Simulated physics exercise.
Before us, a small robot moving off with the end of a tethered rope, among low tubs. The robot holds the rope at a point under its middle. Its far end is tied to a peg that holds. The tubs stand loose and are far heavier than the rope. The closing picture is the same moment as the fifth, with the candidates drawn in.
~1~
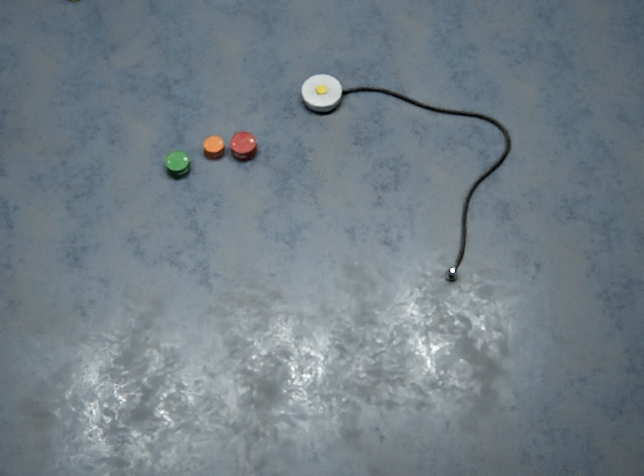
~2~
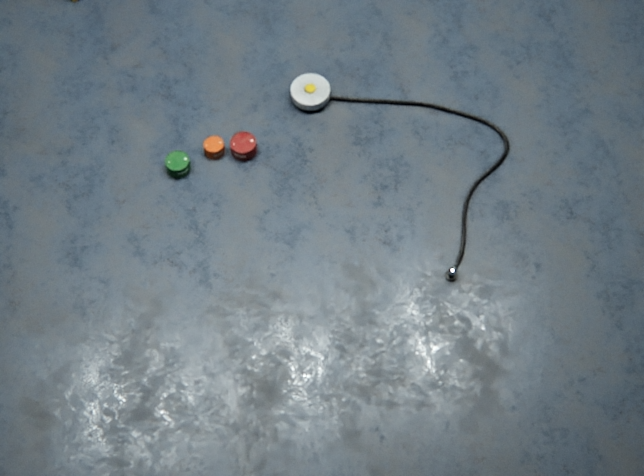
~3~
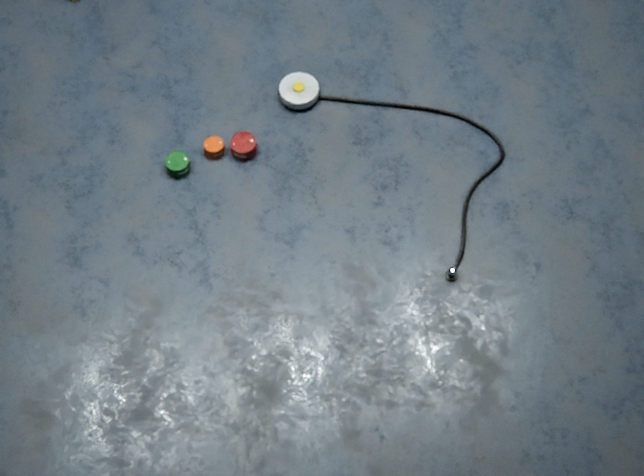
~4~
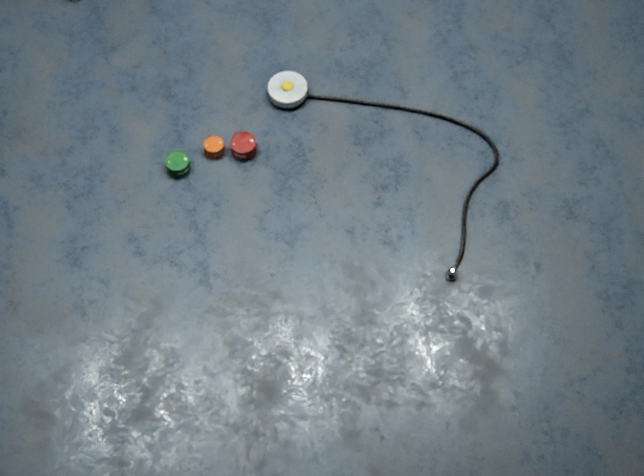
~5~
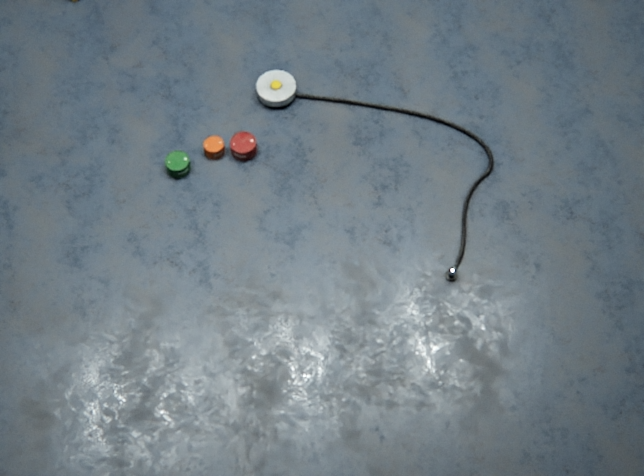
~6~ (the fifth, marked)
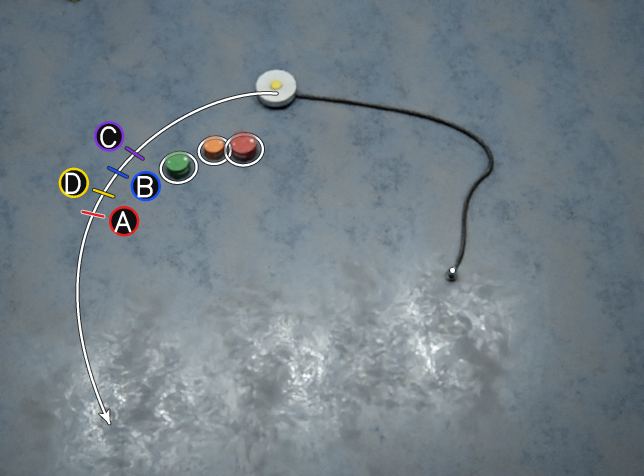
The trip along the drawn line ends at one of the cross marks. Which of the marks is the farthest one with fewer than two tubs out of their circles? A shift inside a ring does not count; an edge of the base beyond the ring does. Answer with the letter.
No farther than B.
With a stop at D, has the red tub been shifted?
By then, yes.
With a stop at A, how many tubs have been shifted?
Three.
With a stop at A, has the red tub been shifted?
By then, yes.
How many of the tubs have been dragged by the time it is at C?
The count is none.
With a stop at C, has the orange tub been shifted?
No.
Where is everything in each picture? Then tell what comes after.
In the first picture, orange tub (214, 147); red tub (244, 146); green tub (178, 164).
In the second picture, robot (310, 93); peg (452, 272).
In the third picture, robot (299, 92); red tub (244, 146).
In the fourth picture, robot (288, 90); peg (452, 272).
In the fifth picture, robot (276, 89); red tub (244, 146); green tub (178, 164); peg (452, 272).
On the copy, A at (93, 214); B at (118, 172); C at (135, 153); D at (104, 193); the route from (277, 94) via (96, 207) to (109, 424).
On B. First, robot (212, 100).
Then, robot (155, 131).
Finally, robot (117, 168); red tub (242, 149); none over the rings.
By contrast, A has three over the rings; C is within the limit but short; D has two over the rings.
